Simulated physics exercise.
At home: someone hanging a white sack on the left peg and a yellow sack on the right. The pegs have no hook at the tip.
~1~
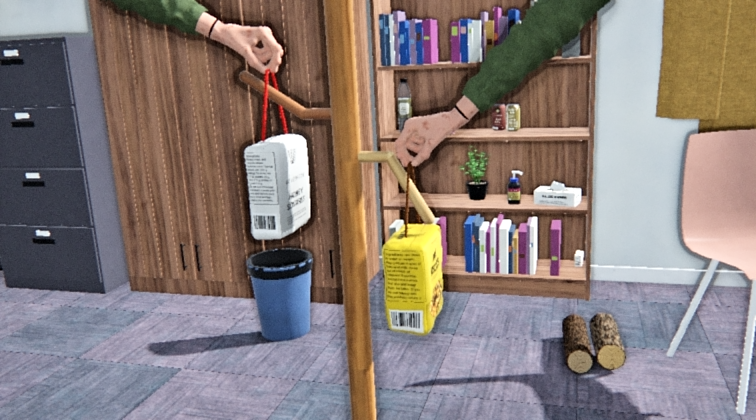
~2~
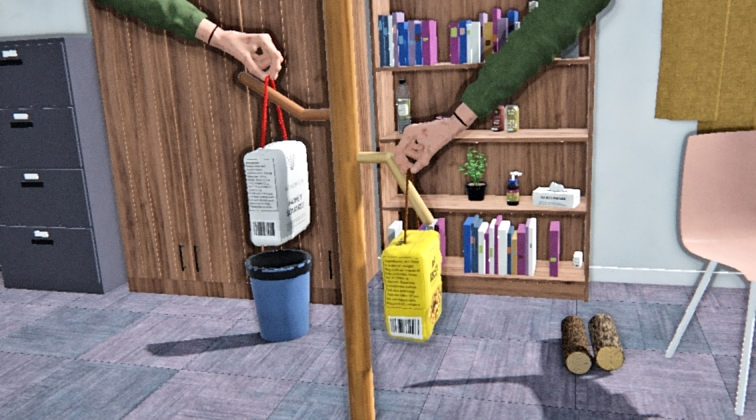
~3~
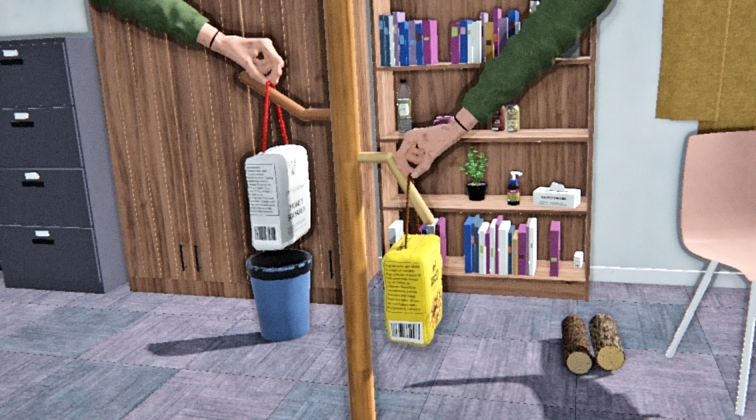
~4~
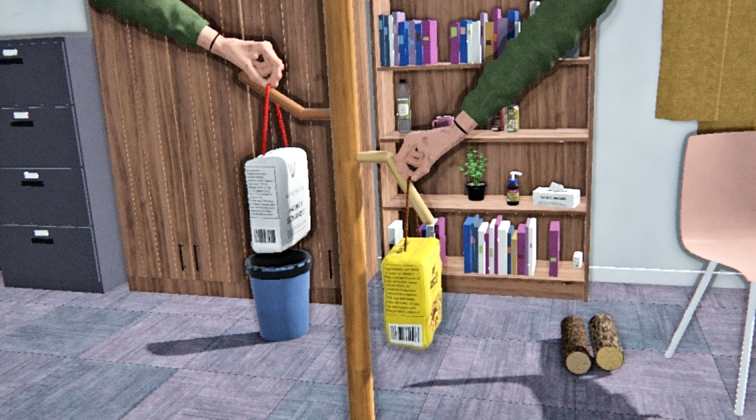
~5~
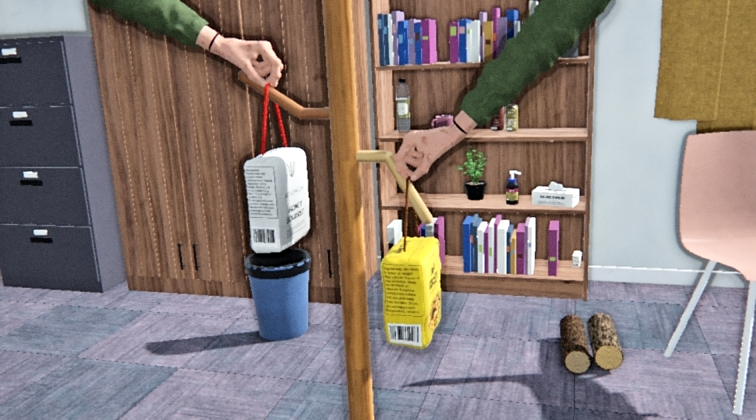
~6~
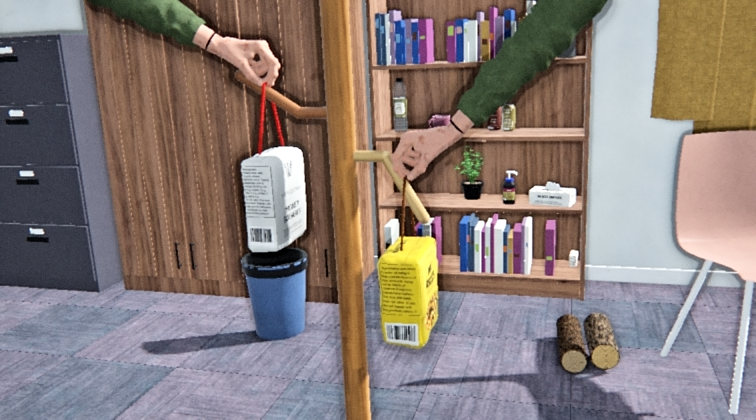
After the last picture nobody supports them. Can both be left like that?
Outcome: The white sack holds on; the yellow sack comes down.
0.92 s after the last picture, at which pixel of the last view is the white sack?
Around (335, 222).
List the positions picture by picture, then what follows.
In the first frame, white sack (279, 186); yellow sack (415, 277); left peg tip (245, 76); right peg tip (429, 219).
In the second frame, white sack (279, 192); yellow sack (414, 284).
In the third frame, white sack (280, 196); yellow sack (415, 288).
In the fourth frame, white sack (279, 199); yellow sack (414, 291).
In the fifth frame, white sack (279, 199); yellow sack (413, 291).
In the sixth frame, white sack (276, 198); yellow sack (410, 290); left peg tip (240, 75), pointing up; right peg tip (424, 219), sloping steeply down.
Then, 0.26 s on from there, white sack still up near (293, 210); yellow sack falling near (413, 367).
Then, 0.52 s on from there, white sack still up near (333, 222); yellow sack on the floor.
In the end, white sack still up near (337, 223); yellow sack on the floor. The white sack remains on its peg and the yellow sack slips off its peg.
